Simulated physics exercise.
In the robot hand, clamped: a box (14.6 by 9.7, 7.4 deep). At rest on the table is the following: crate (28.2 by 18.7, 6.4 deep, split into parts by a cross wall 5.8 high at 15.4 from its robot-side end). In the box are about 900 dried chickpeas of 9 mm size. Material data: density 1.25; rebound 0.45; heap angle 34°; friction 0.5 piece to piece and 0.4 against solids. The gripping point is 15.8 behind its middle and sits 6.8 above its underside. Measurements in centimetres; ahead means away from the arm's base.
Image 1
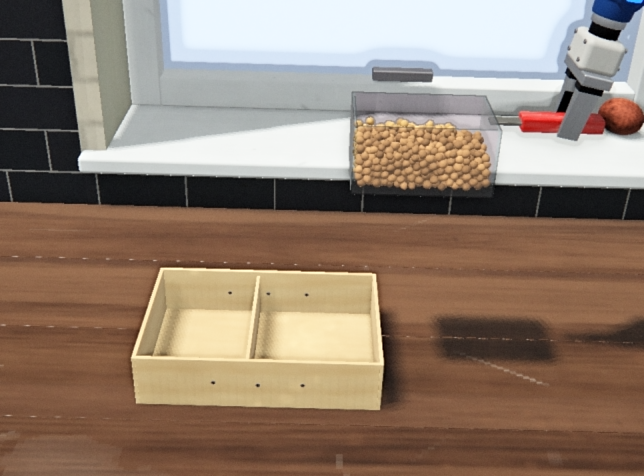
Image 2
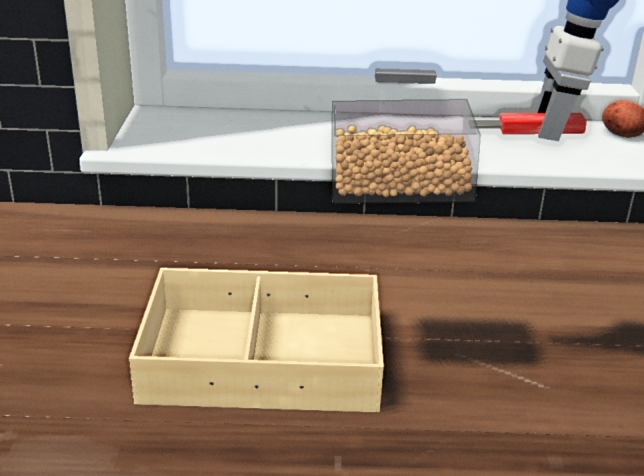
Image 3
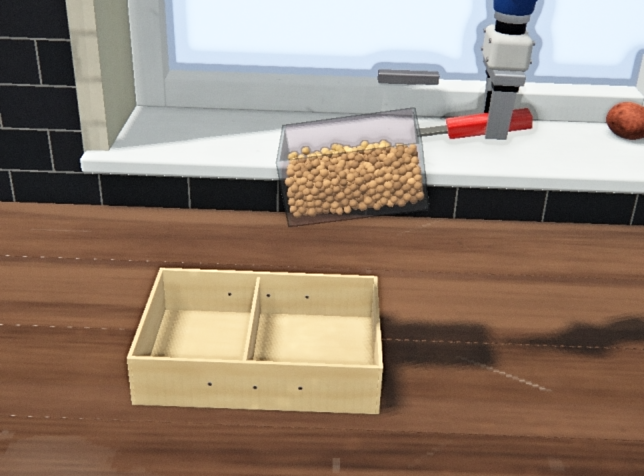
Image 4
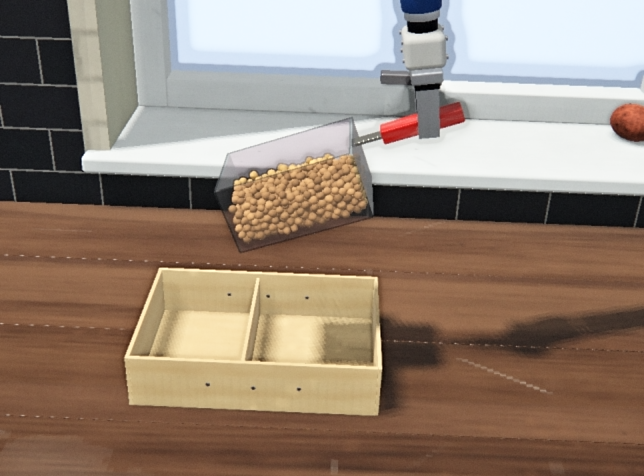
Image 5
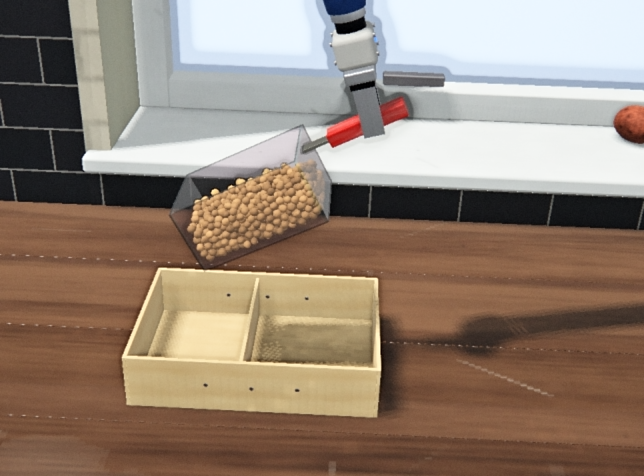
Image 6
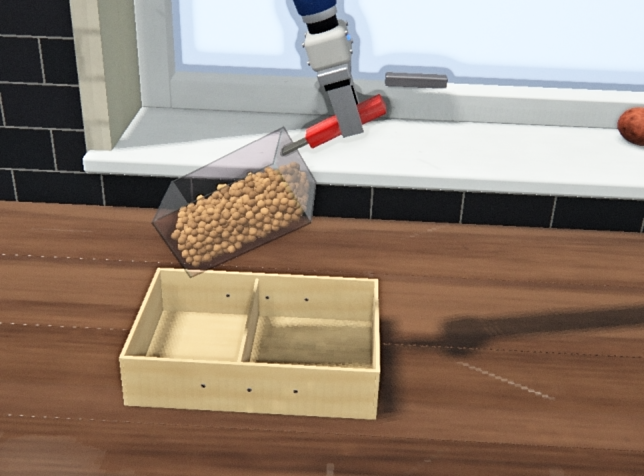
At a brown wooden counter below a bright window with a white sill and dark tiles, a fixed view looks slightly down from the front. A pale wooden tray with two compartments rests left of centre, while a blue, white and grey robot arm grips the red handle of a clear box of tan chickpeas, near a reddish round object. The arm carries the box leftward and lower, tilting its left end steadily downward above the tray as the chickpeas shift toward that end.
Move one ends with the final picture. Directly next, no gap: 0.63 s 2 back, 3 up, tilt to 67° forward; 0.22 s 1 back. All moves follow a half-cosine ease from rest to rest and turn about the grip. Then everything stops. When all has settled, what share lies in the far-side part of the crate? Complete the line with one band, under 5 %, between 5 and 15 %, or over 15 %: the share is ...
The share is under 5 %.
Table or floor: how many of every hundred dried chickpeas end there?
Roughly 0 percent.
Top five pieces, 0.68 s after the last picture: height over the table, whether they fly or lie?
Somewhere around 24 cm above the tabletop.
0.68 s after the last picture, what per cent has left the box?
Roughly 0 percent.
Then, 0.34 s on, tilted 51° forward, highest piece 25 above the table; 900 in the box.
Then, 0.68 s on, tilted 67° forward, highest piece 25 above the table; 899 in the box, 1 in the robot-side part.
Then, 1.05 s on, tilted 67° forward, highest piece 25 above the table; 836 in the box, 38 in the robot-side part, 15 in the far-side part, 11 in flight or on a rim.
Then, 2.10 s on, tilted 67° forward, highest piece 25 above the table; 805 in the box, 75 in the robot-side part, 20 in the far-side part.
In the end, 805 in the box, 75 in the robot-side part, 20 in the far-side part. That is 2 % in the far-side part of the crate.
